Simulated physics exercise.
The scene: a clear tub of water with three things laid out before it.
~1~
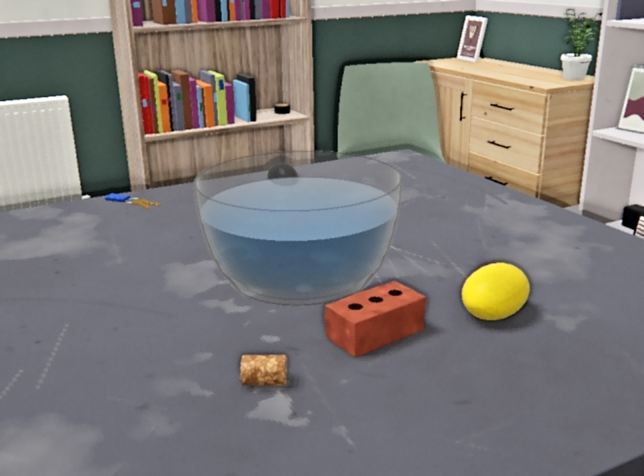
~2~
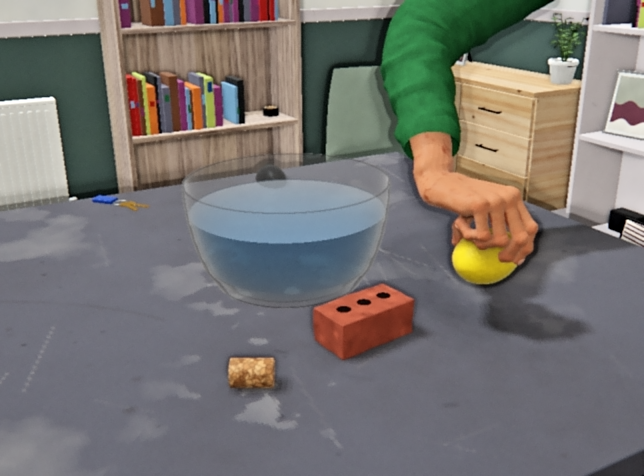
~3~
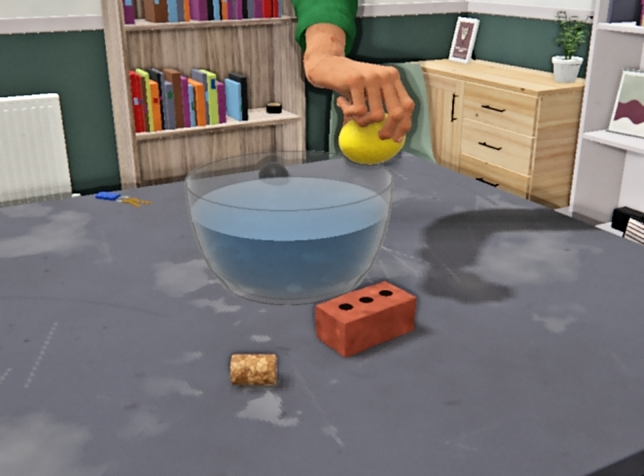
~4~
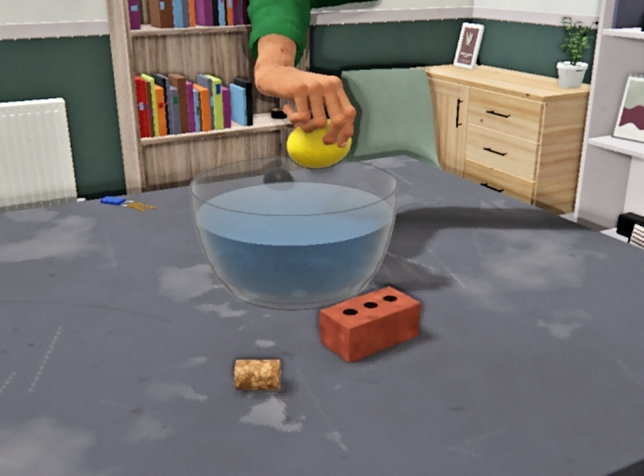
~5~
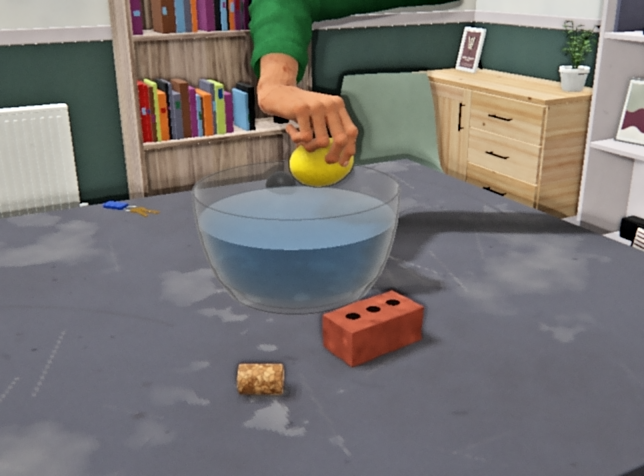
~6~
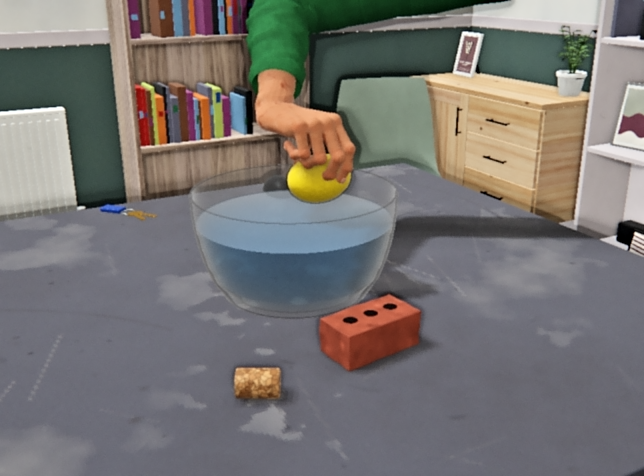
A clear tub of water stands on a grey, mottled table in a room with bookshelves and a wooden cabinet, seen from slightly above. In front of it, from left to right, are a brown cork, a red piece of brick with three holes and a yellow lemon. A green-sleeved arm reaches in, lifts the lemon, carries it left over the tub and lowers it to just above the water, while the view shifts slightly.
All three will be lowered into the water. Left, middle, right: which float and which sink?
The left one stays at the surface, the middle one goes to the bottom, the right one stays at the surface.
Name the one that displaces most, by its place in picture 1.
I say the middle thing.
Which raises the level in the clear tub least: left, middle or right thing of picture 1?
The one on the left.
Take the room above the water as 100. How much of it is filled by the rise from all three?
Some 22 per cent.
Soon after, the lemon floats.
Later, the piece of brick goes to the bottom.
In the end, the cork floats; afloat, cork and lemon.
